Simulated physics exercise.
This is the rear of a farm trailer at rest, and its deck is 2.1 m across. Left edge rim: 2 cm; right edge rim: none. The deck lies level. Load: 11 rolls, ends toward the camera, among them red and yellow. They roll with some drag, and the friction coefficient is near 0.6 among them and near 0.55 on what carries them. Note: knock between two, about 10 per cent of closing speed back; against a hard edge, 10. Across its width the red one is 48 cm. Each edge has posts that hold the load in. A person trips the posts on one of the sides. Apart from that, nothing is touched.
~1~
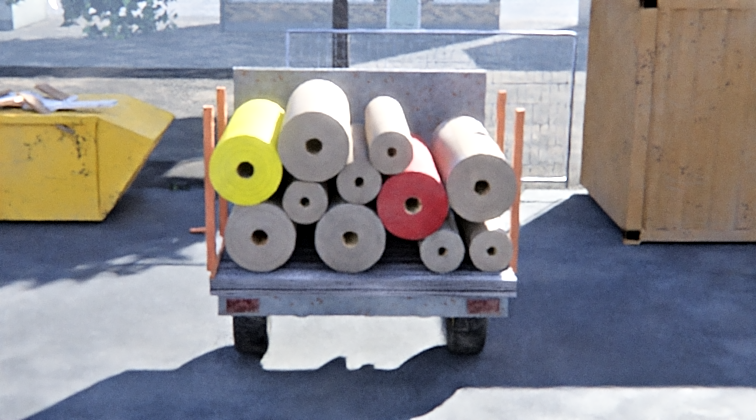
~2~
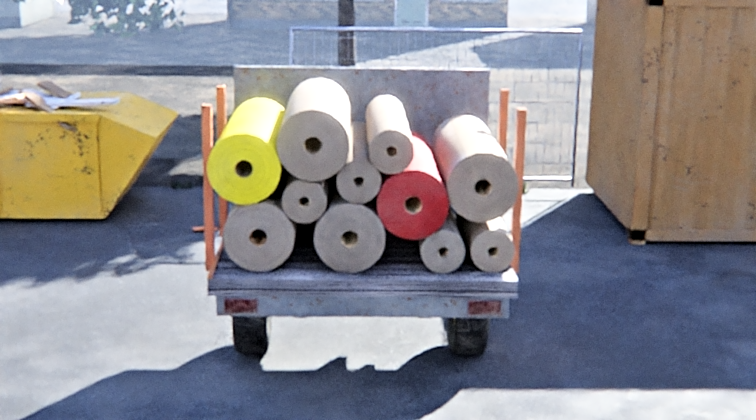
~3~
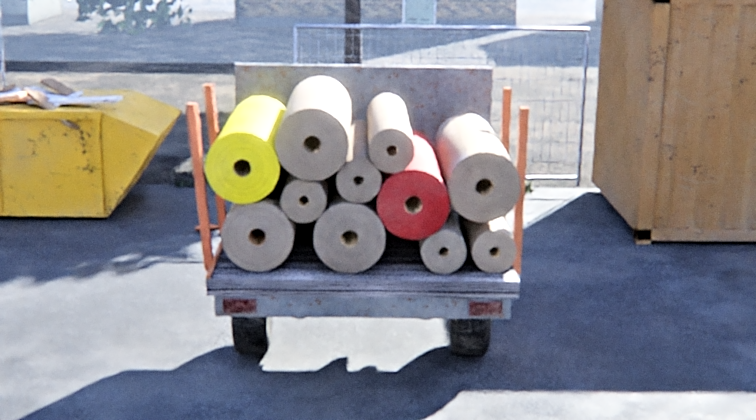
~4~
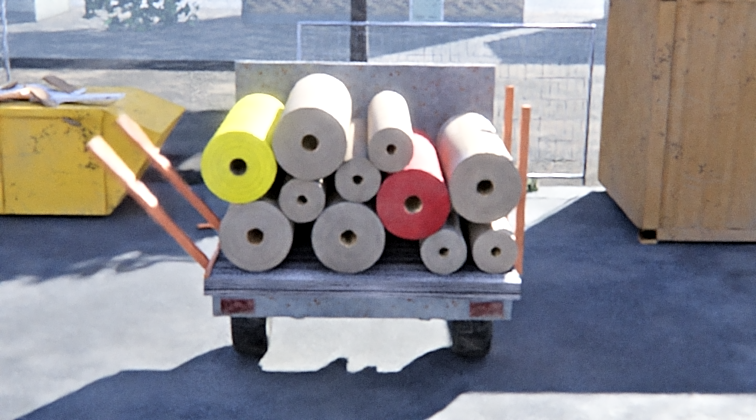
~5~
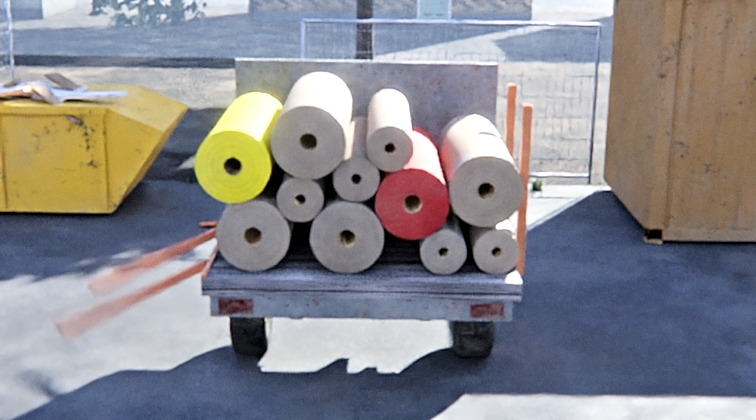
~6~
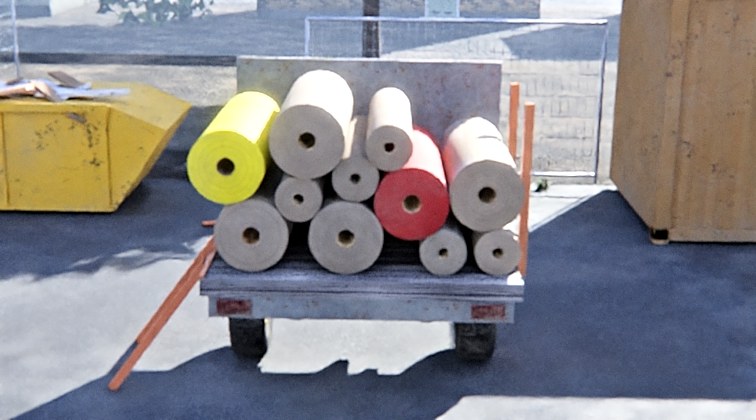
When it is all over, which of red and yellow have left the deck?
Note: Red is not lost. Yellow comes off.
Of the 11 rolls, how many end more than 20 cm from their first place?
1.
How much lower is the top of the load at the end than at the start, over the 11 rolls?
About 0 cm lower.
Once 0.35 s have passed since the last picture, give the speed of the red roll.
Near 0.0 m/s.
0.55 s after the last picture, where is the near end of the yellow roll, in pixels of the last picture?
Roughly at (157, 261).
Then, 0.4 s after the last picture, red is up on others, 70 cm from the right edge; yellow is dropping off the left side; 1 off so far.
Then, 0.6 s after the last picture, yellow is dropping off the left side; no change for red; 1 off so far.
At rest (1.8 s after the last picture), red is up on others, 70 cm from the right edge; yellow is down on the left; 1 off so far.
